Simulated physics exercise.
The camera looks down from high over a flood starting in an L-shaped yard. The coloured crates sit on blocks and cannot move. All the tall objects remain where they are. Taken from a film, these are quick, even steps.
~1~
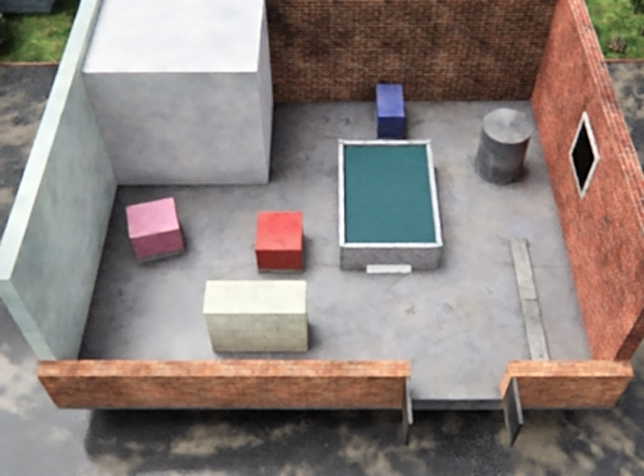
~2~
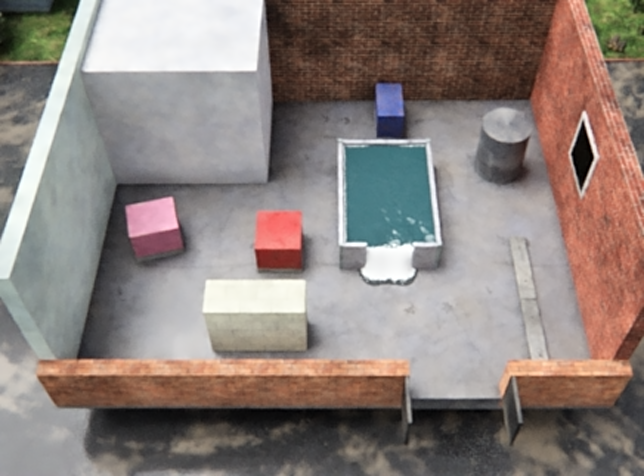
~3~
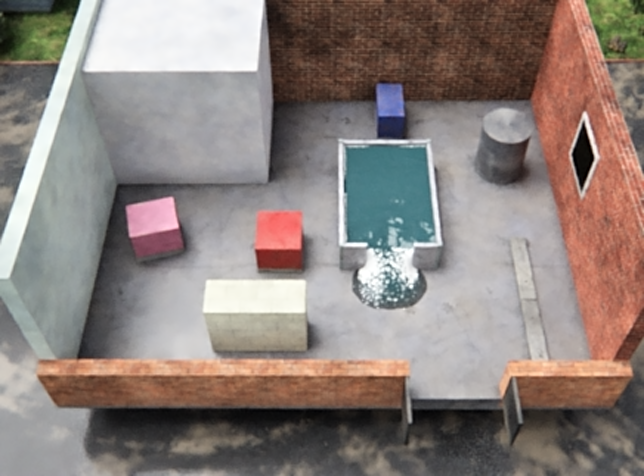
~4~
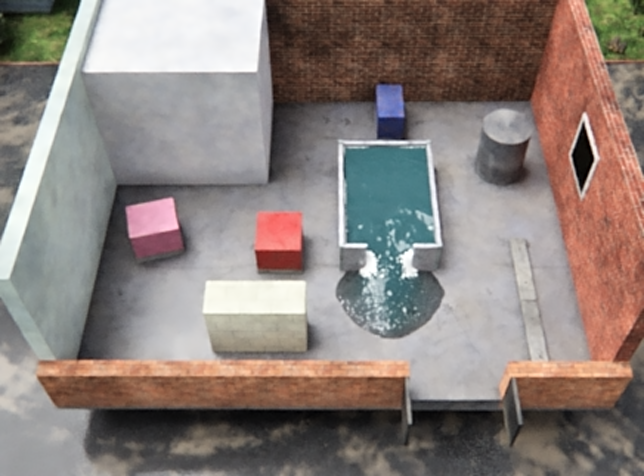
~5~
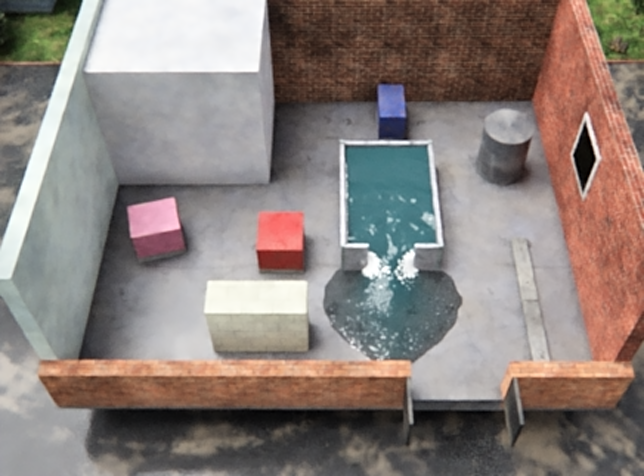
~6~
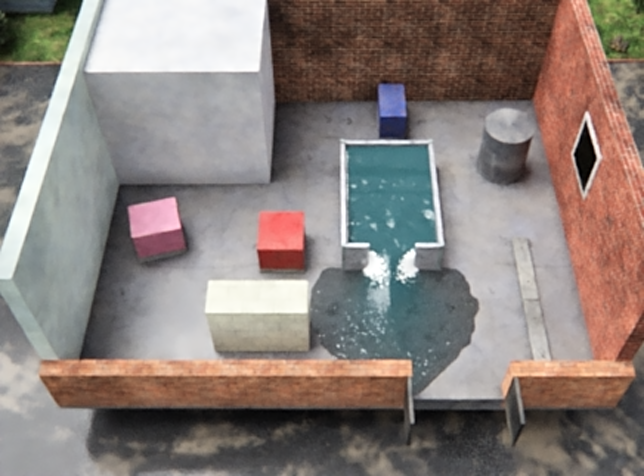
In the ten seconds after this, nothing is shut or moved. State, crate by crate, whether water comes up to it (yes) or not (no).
Blue crate - no; red crate - no; pink crate - no.
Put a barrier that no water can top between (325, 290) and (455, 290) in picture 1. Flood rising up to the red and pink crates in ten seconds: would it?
Red: Flooded; pink: Left dry.
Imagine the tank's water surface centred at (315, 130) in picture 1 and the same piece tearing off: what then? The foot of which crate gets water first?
That would be the one in red.
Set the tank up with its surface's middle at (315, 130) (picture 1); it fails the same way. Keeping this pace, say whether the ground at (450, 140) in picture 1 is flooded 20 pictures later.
That point would end up bone-dry.
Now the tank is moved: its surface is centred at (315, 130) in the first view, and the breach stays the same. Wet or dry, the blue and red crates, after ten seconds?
Blue untouched, red flooded.
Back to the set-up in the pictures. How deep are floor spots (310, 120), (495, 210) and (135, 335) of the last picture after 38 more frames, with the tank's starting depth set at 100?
Respectively near 0, 0 and 8 per cent.
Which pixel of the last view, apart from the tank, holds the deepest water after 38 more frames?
My finger goes to (120, 187).
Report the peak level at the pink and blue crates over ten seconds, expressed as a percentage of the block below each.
The first reaches around 70 in a hundred, the second around 0.
A moment on, water covers 15 % of the floor; the blue crate not reached, the red crate water round its plinth, the pink crate not reached.
Next, water covers 20 % of the floor; the blue crate not reached, the red crate water round its plinth, the pink crate not reached.
Then, water covers 30 % of the floor; the blue crate not reached, the red crate water round its plinth, the pink crate not reached.
Later, water covers 45 % of the floor; the blue crate not reached, the red crate water round its plinth, the pink crate water round its plinth.
In the end, water covers 65 % of the floor; the blue crate stayed above the water, the red crate stayed above the water, the pink crate stayed above the water.
